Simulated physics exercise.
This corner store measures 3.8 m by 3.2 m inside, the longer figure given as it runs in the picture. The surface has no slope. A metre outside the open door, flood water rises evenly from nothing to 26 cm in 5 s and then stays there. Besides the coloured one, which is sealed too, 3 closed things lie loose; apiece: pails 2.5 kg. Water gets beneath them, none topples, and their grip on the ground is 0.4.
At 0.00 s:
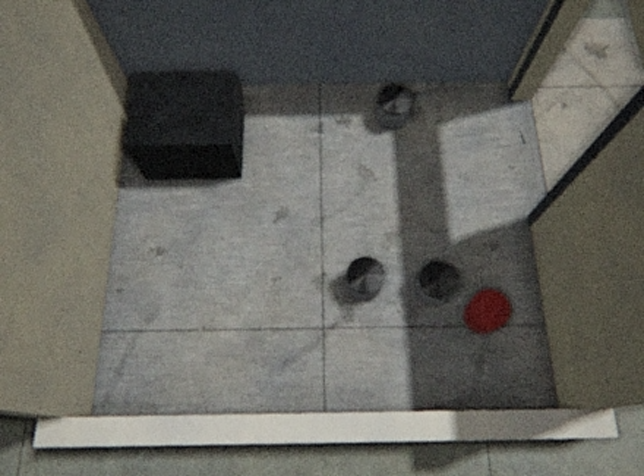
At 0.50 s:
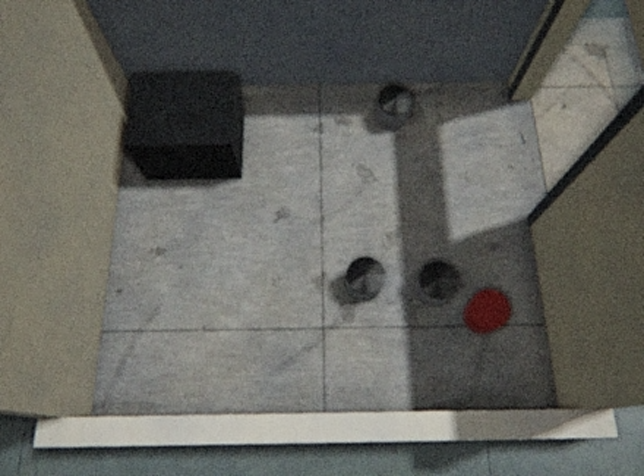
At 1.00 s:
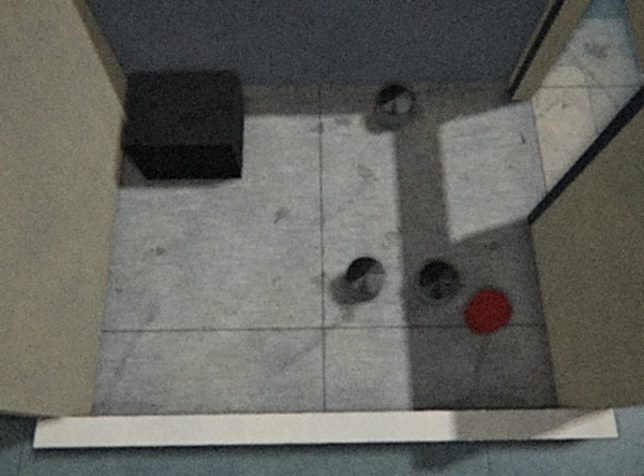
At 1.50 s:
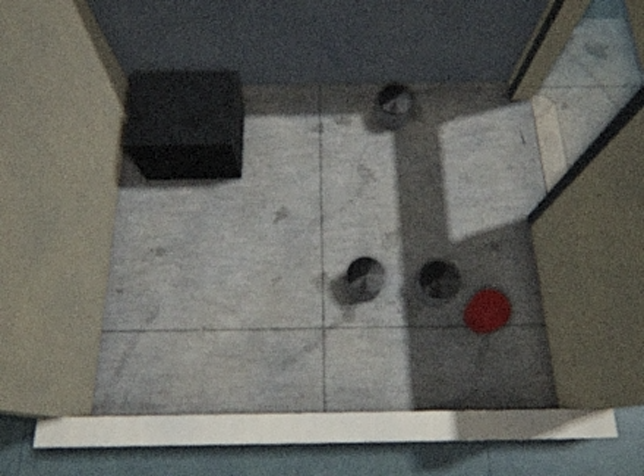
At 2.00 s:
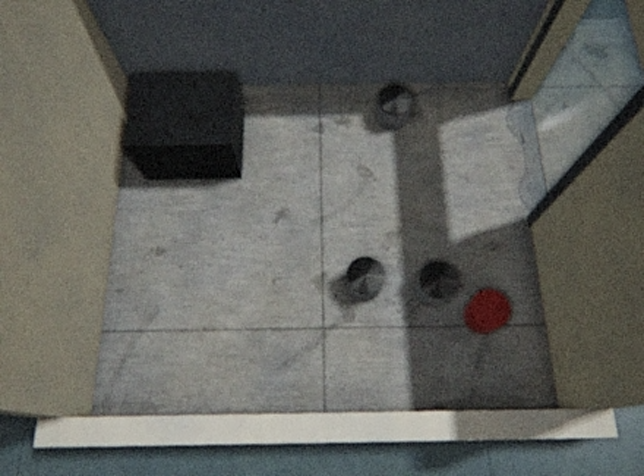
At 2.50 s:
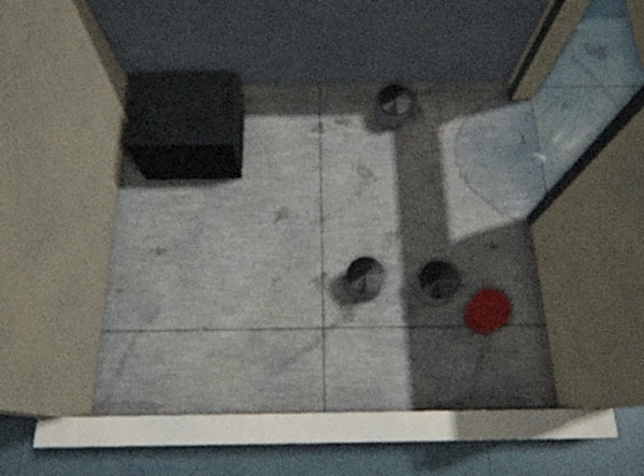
Water spreads outside the room and seeps in through the open doorway on the right.
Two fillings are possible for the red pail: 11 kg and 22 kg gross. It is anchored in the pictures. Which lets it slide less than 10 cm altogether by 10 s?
For it, the smaller load will do.
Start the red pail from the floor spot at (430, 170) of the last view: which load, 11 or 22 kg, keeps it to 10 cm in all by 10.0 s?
Neither is enough.
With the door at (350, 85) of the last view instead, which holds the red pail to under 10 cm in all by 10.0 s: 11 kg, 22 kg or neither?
In that case only the larger load is enough.
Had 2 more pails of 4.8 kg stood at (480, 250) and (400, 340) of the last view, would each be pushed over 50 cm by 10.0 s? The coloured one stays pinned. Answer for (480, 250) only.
It is short of it.
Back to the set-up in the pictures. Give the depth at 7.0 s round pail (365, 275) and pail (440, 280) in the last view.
About 4 and 2 cm.
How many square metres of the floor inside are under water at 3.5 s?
Some 2.5 m2.
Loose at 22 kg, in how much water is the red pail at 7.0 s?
About 1 cm.
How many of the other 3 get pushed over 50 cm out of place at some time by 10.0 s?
That makes 3.
After 3.5 s the red pail would be 0 cm from its start with 11 kg and 0 cm from its start with 22 kg; 0 cm of water round it then.
After 4.5 s the red pail would be 0 cm from its start with 11 kg and 0 cm from its start with 22 kg; 0 cm of water round it then.
After 7.0 s the red pail would be 0 cm from its start with 11 kg and 0 cm from its start with 22 kg; 1 cm of water round it then.
After 10.0 s the red pail would be 0 cm from its start with 11 kg and 0 cm from its start with 22 kg; 7 cm of water round it then.
